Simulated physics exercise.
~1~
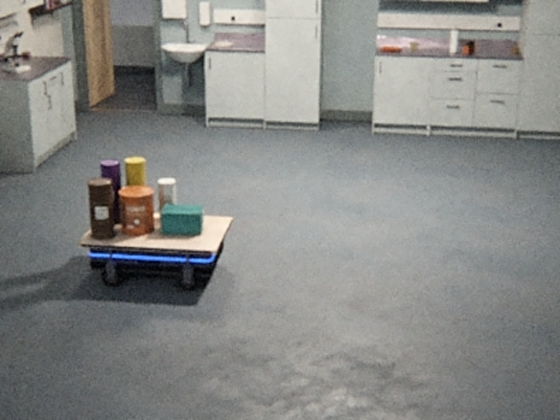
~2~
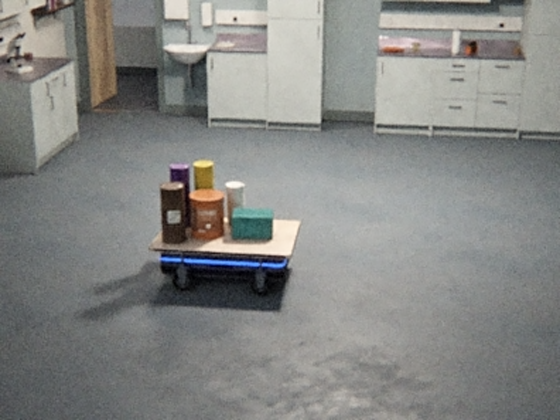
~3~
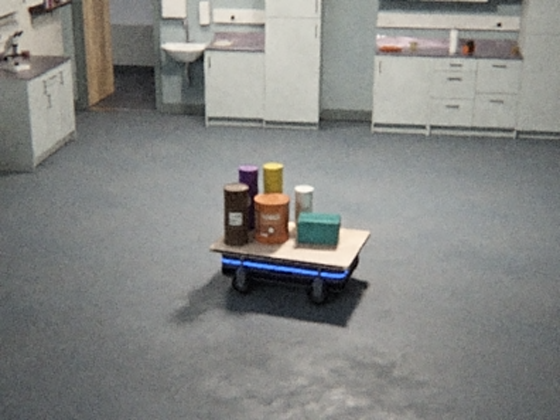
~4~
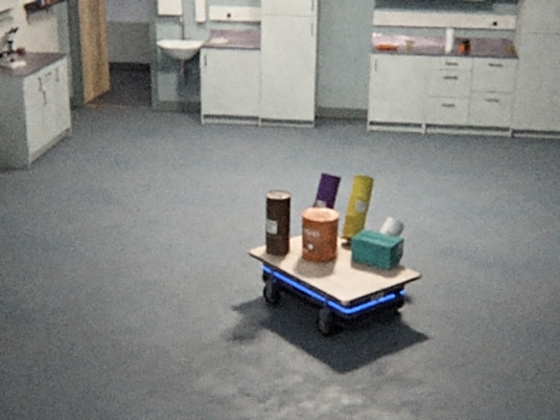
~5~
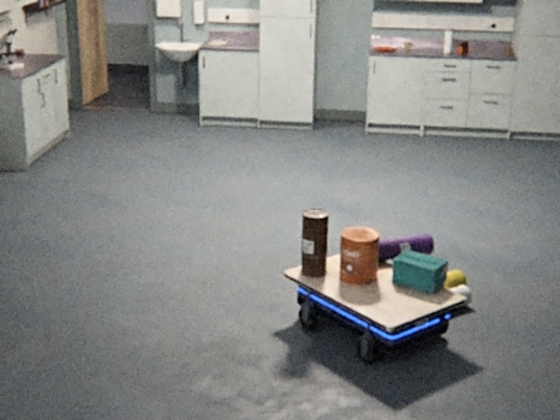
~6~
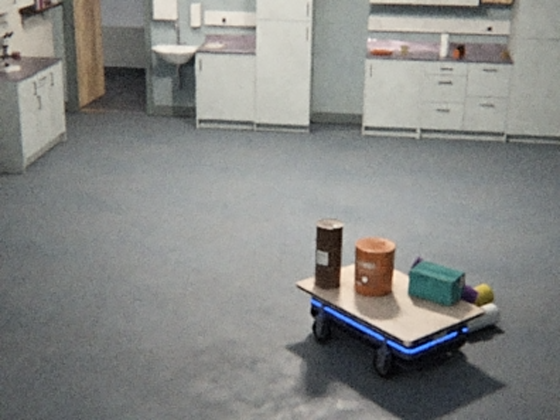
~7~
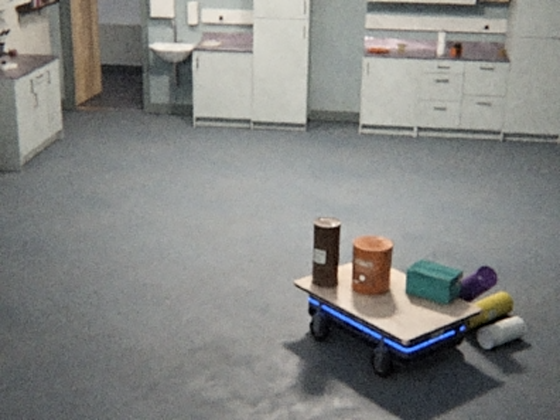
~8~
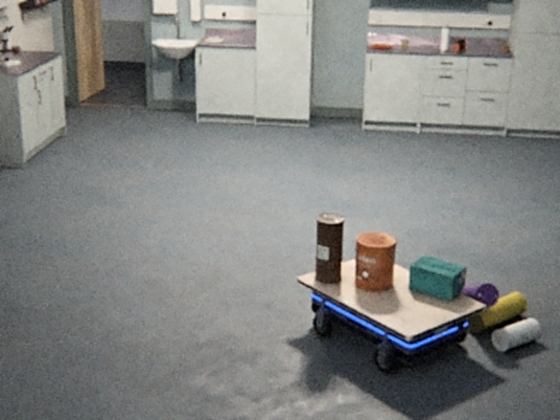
A flat powered cart with a glowing blue strip rolls across the grey floor of a room with pale cabinets and a small sink along the back, seen from slightly above by a gently swaying camera. On its wooden deck stand brown, purple, yellow and white canisters, an orange pail and a turquoise parcel. The cart moves right, then turns toward the viewer, and the purple, yellow and white canisters tip over and drop off the far right side. The cart stops with the brown canister and pail upright and the parcel near the right edge, while the fallen three lie on the floor beside it.
